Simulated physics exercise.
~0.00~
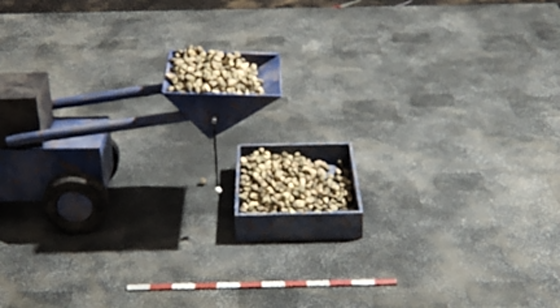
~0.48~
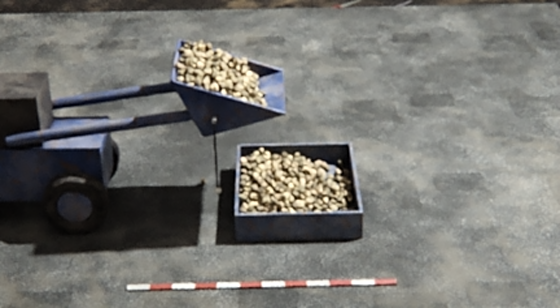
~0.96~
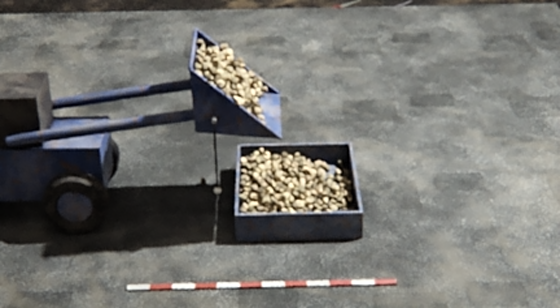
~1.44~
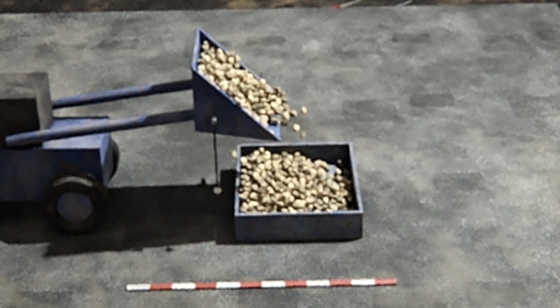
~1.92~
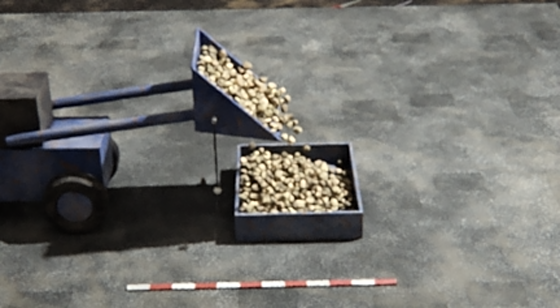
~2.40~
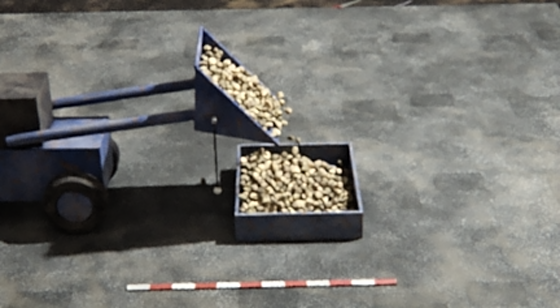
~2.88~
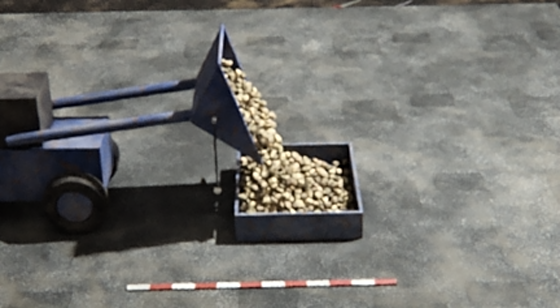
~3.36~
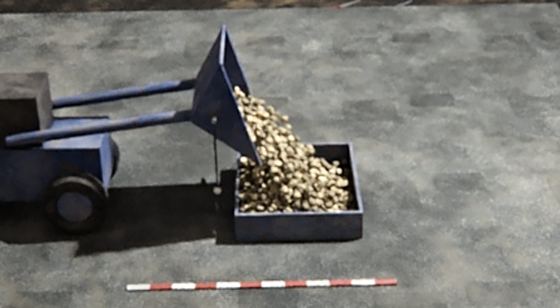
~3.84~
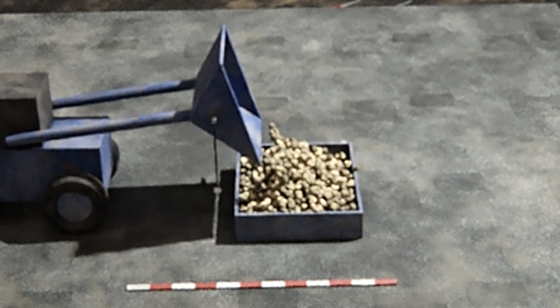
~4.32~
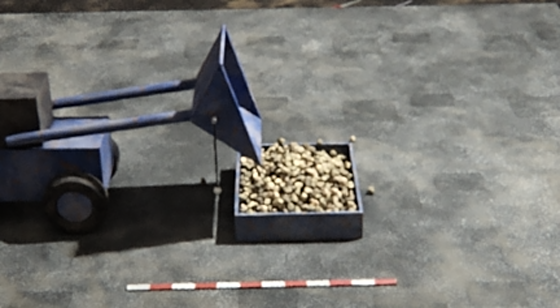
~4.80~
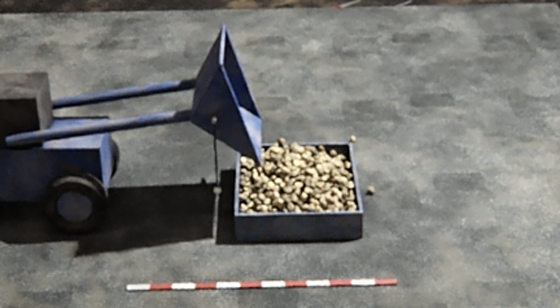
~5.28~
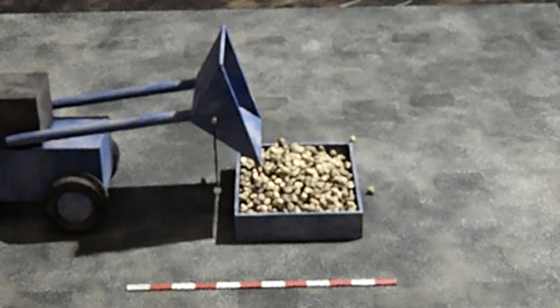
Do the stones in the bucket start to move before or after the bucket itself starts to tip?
They start to move after it. The bucket is already tilting while the stones stay put inside it, and only later do they begin to slide and tumble off its front edge.
